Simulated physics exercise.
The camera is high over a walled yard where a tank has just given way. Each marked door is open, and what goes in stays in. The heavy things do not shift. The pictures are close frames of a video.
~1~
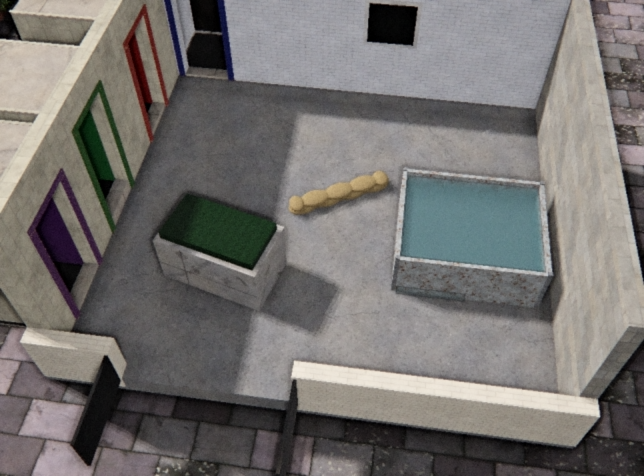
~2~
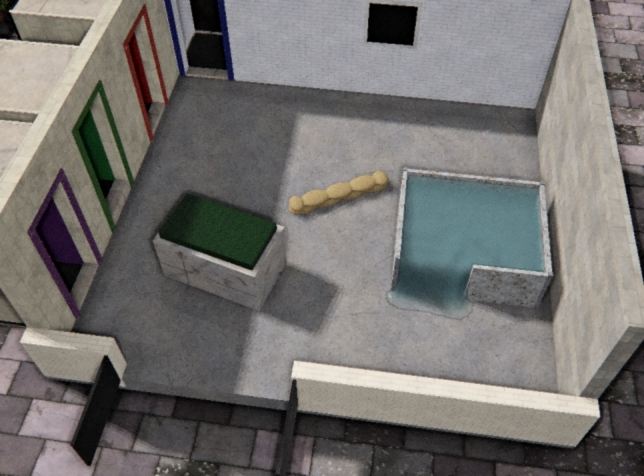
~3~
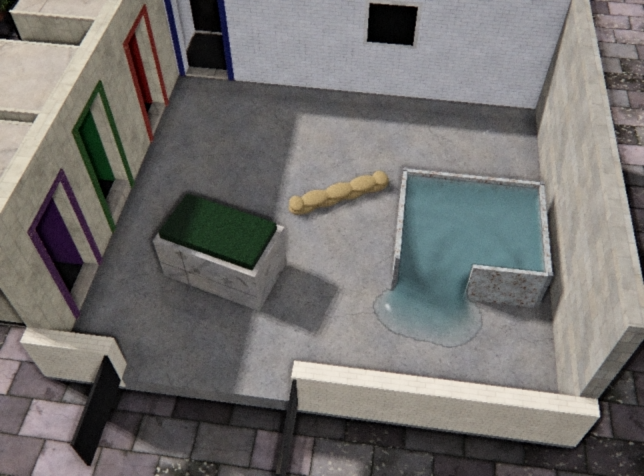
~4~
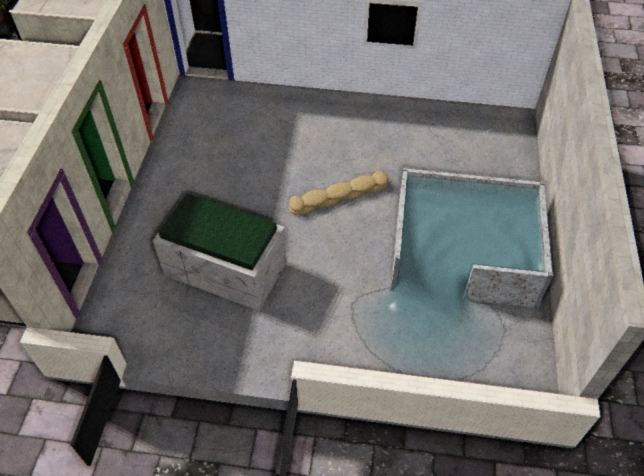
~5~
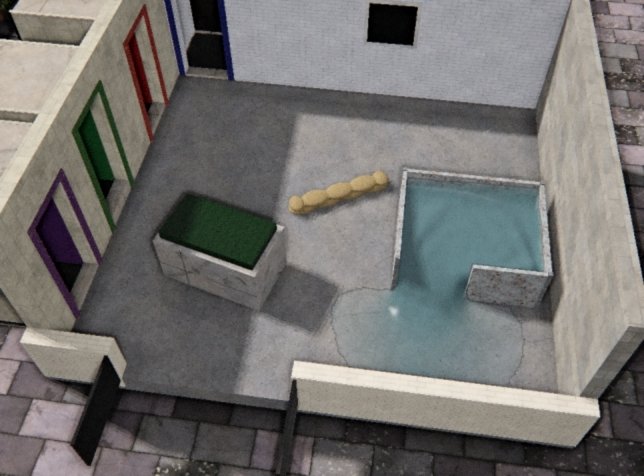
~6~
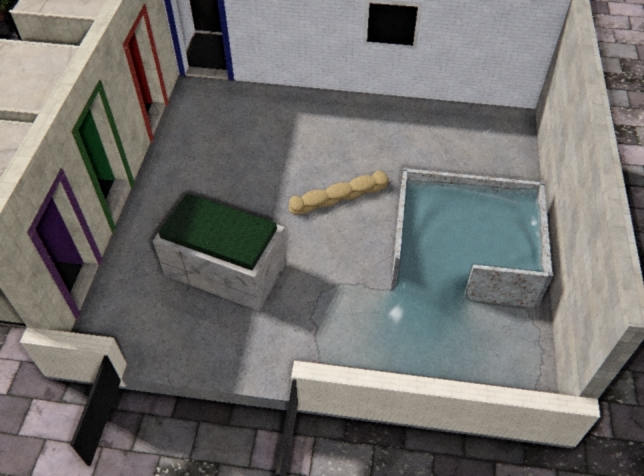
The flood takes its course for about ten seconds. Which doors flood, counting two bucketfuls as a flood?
One by one: The blue door stays under that; the red door stays under that; the purple door takes more than that; the green door stays under that.
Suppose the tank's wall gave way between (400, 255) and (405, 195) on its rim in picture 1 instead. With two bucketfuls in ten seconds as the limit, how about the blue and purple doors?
The blue door takes more; the purple door is under.
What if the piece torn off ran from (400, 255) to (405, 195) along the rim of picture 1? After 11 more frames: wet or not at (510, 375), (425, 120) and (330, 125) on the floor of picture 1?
One after the other: Not flooded, clear, dry.
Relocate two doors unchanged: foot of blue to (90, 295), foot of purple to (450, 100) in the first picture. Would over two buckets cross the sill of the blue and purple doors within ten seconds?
My reading: The blue door takes more; the purple door keeps below it.
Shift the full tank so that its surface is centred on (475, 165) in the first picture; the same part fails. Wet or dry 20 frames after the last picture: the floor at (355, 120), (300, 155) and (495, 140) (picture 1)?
One after the other: No water, dry, dry.
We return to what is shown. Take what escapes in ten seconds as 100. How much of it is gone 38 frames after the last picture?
Roughly 60 per cent.
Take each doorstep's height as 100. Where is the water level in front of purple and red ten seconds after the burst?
Near 170 and 20 in a hundred.
A moment on, water covers 15 % of the floor; the blue door not reached, the red door not reached, the purple door not reached, the green door not reached.
Next, water covers 25 % of the floor; the blue door not reached, the red door not reached, the purple door not reached, the green door not reached.
Then, water covers 35 % of the floor; the blue door not reached, the red door not reached, the purple door over two buckets in, the green door wet at the sill, nothing in.
Later, water covers 55 % of the floor; the blue door not reached, the red door not reached, the purple door far over two buckets in, the green door wet at the sill, nothing in.
In the end, water covers 90 % of the floor; the blue door wet at the sill, nothing in, the red door wet at the sill, nothing in, the purple door far over two buckets in, the green door wet at the sill, nothing in.
